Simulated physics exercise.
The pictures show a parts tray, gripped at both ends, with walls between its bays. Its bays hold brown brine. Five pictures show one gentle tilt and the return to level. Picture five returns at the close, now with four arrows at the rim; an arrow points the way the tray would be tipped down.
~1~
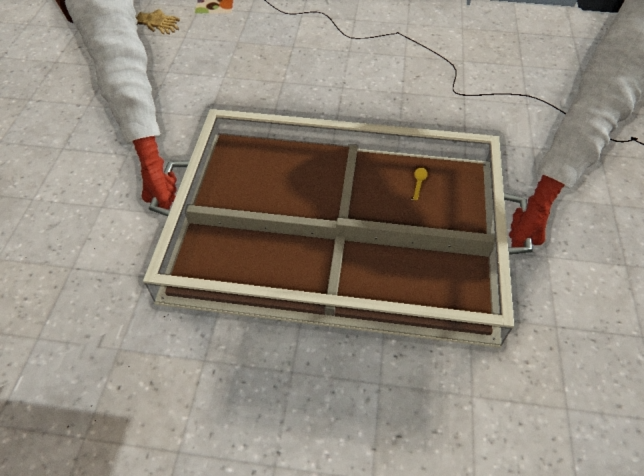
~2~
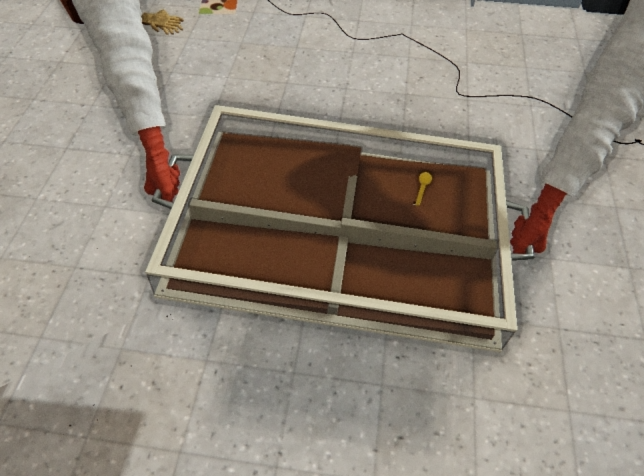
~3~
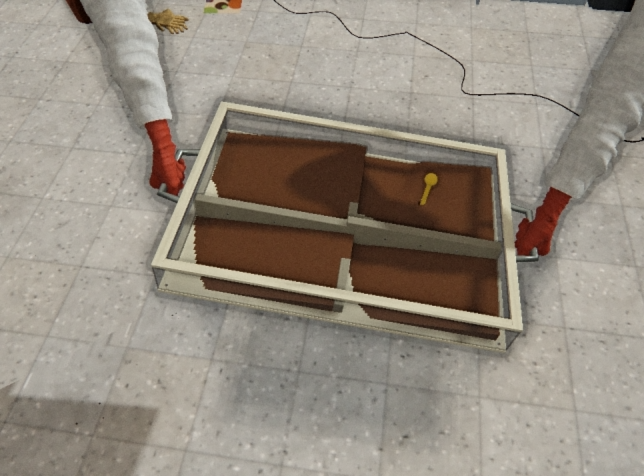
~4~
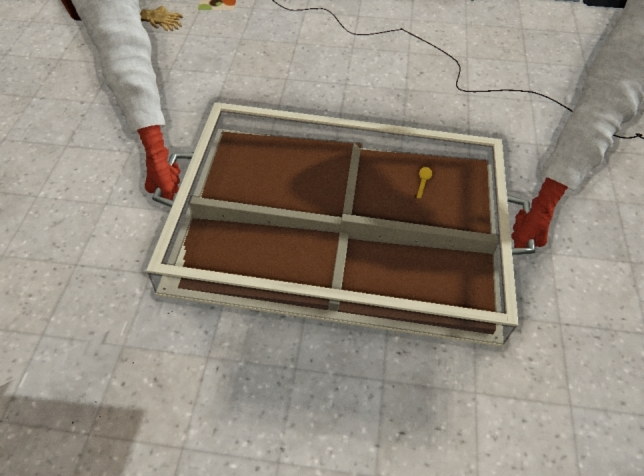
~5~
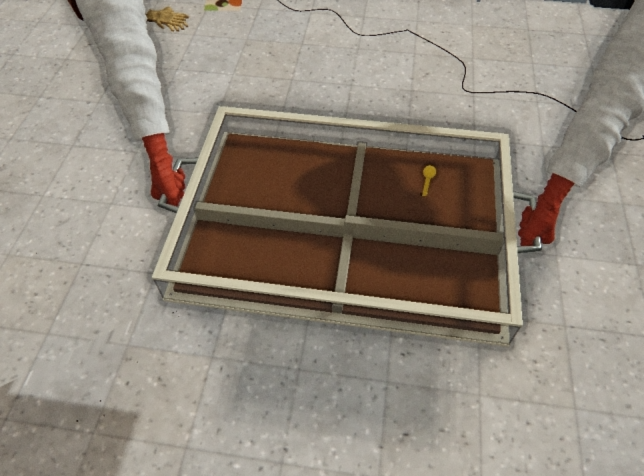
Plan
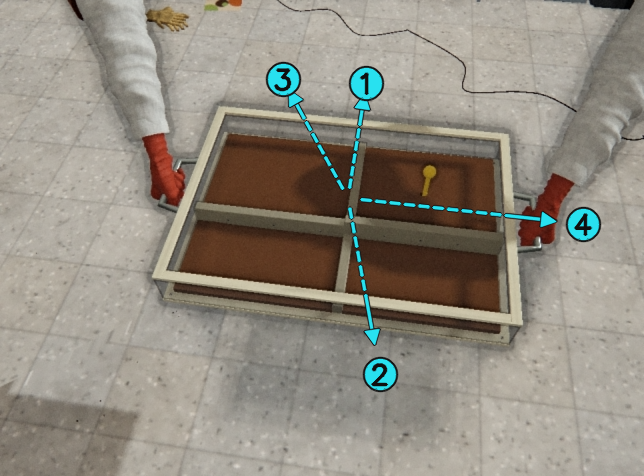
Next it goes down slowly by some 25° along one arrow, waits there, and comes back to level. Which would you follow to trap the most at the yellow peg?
Choose 4.
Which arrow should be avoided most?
It is 3.
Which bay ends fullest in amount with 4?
The back right bay.
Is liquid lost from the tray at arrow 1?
No.
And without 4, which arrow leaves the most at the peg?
That would be 1.
On the marked copy, 1 ends at (363, 99); 2 ends at (373, 339); 3 ends at (291, 95); 4 ends at (550, 220).
Choosing 1, about 31 % of the liquid ends in the peg's bay; nothing spills.
Choosing 2, about 25 % of the liquid ends in the peg's bay; about 19 % goes over the rim.
Choosing 3, about 2 % of the liquid ends in the peg's bay; about 55 % goes over the rim.
Choosing 4, about 47 % of the liquid ends in the peg's bay; about 10 % goes over the rim.
